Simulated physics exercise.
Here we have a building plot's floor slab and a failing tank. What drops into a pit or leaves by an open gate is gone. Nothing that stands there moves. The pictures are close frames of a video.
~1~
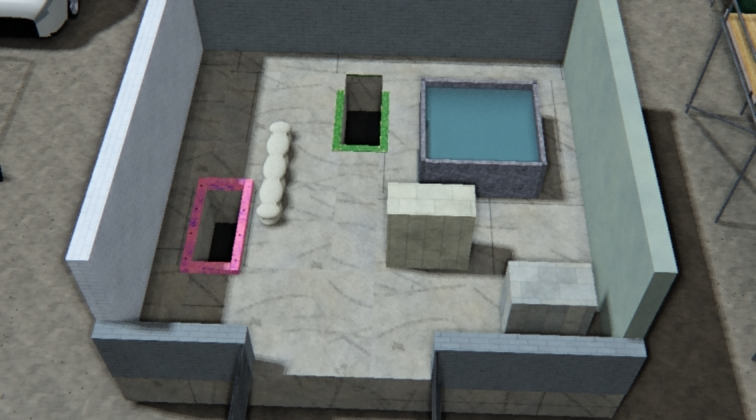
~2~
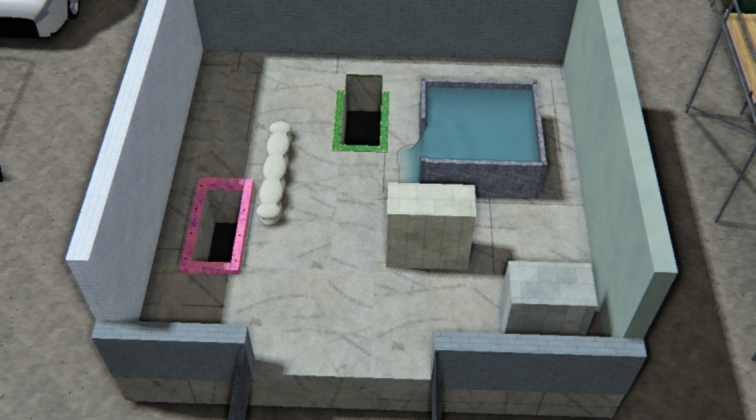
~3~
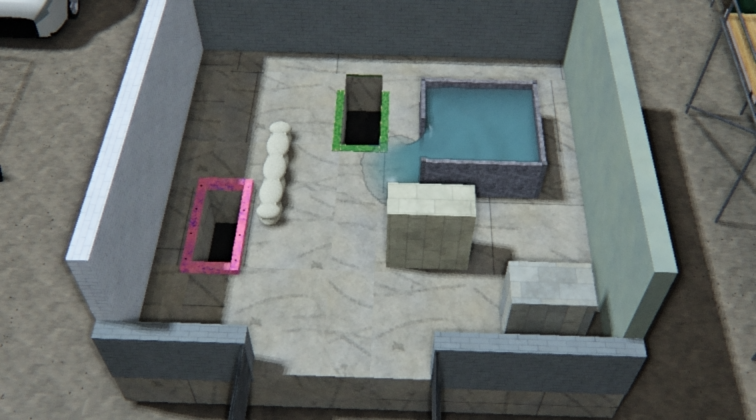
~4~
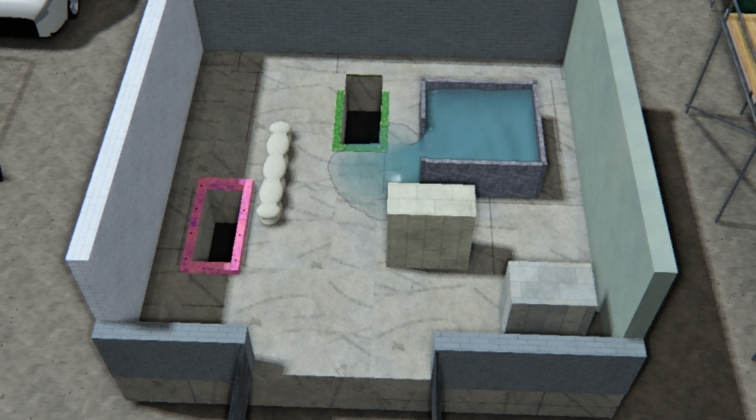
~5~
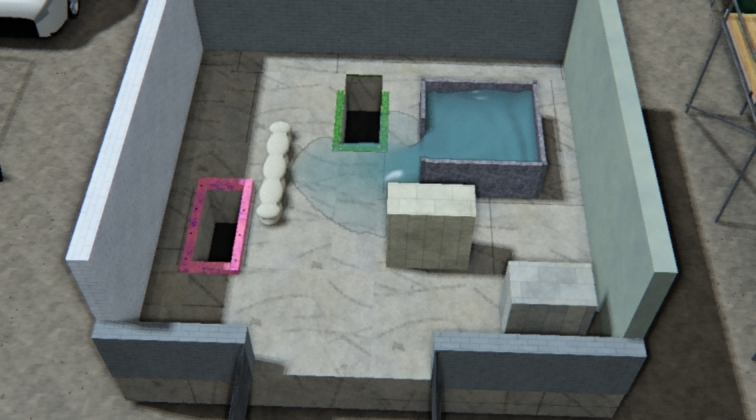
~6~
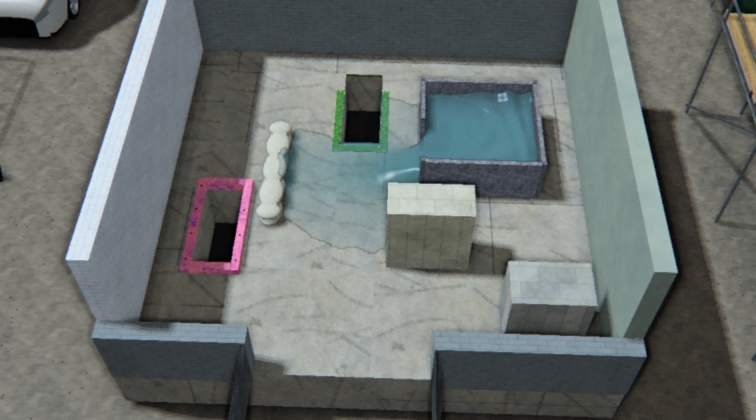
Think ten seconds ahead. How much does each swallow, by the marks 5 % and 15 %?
The gate takes above 15 %; the pink pit takes not even 5 %; the green pit takes above 15 %.
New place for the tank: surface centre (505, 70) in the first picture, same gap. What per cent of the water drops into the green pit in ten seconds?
Parts in a hundred: Green 65.
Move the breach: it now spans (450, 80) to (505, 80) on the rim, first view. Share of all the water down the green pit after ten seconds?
Per cent: Green 25.
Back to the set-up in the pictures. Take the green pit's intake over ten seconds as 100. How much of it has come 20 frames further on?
Some 50 per cent.
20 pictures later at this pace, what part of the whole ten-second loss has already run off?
Close to 35 %.
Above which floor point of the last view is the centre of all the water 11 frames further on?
I would point to (402, 176).
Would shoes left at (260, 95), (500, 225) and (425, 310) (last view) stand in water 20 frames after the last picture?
In turn: Under water, clear, free of water.
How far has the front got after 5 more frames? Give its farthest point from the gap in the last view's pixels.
Near (229, 293).
A moment on, water covers 20 % of the floor; the gate 0 %, the pink pit 0 %, the green pit 4 %.
Next, water covers 35 % of the floor; the gate 0 %, the pink pit 0 %, the green pit 7 %.
Then, water covers 45 % of the floor; the gate 6 %, the pink pit 0 %, the green pit 11 %.
Later, water covers 55 % of the floor; the gate 17 %, the pink pit 0 %, the green pit 16 %.
In the end, water covers 60 % of the floor; the gate 28 %, the pink pit 0 %, the green pit 22 %.
